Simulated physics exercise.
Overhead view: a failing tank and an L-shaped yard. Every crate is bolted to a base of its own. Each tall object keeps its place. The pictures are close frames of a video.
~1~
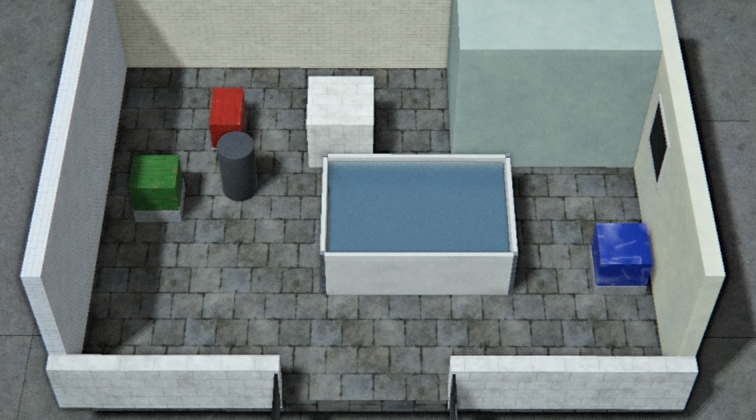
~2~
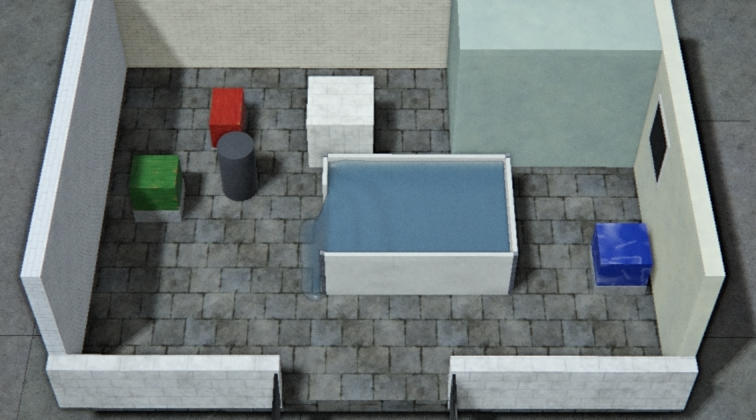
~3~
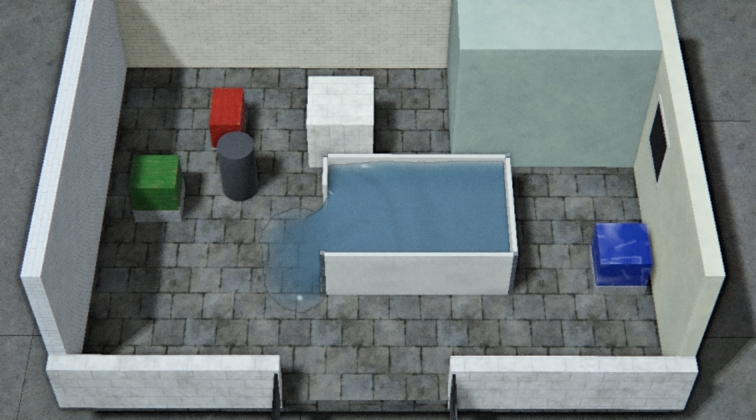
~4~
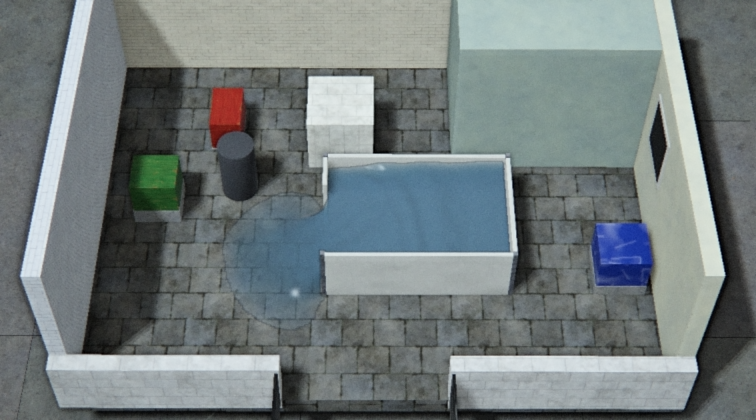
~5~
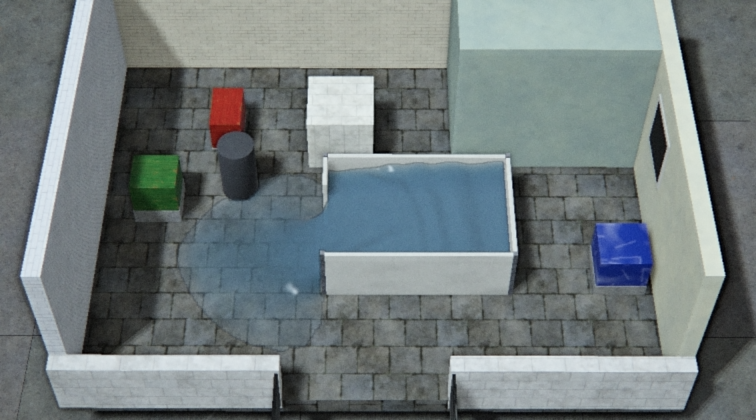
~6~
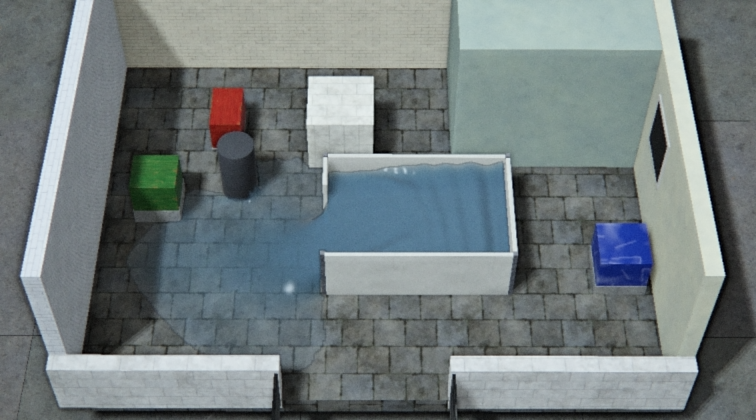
A tank of water opens at its left side and water spreads left across the paving.
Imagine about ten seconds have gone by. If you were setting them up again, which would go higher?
In the end the blue crate is protected by its plinth, the green crate is not protected by its plinth, the red crate is not protected by its plinth.
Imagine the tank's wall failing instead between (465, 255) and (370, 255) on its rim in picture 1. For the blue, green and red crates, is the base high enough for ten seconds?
Here's how it goes: The blue crate is swamped, the green crate is left untouched, and the red crate is left untouched.
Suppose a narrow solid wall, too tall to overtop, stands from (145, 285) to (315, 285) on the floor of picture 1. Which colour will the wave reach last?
That would be the crate marked blue.
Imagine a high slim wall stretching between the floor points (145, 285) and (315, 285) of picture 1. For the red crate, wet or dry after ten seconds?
In short: The red one is soaked.
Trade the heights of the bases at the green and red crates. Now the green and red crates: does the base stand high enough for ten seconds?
Result: Green crate gets splashed; red crate comes through fine.
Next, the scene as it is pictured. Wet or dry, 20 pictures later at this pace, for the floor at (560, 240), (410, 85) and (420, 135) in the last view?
Going through them one by one, the first is spared, the second spared and the third spared.
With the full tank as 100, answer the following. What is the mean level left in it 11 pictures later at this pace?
I'd put it close to 50 in a hundred.
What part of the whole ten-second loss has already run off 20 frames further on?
Roughly 0 percent.
A moment on, water covers 35 % of the floor; the blue crate not reached, the green crate water round its plinth, the red crate water round its plinth.
Next, water covers 45 % of the floor; the blue crate not reached, the green crate water round its plinth, the red crate water round its plinth.
Then, water covers 50 % of the floor; the blue crate not reached, the green crate water round its plinth, the red crate water round its plinth.
Later, water covers 85 % of the floor; the blue crate water round its plinth, the green crate water round its plinth, the red crate water round its plinth.
In the end, water covers 100 % of the floor; the blue crate stayed above the water, the green crate was topped, the red crate was topped.
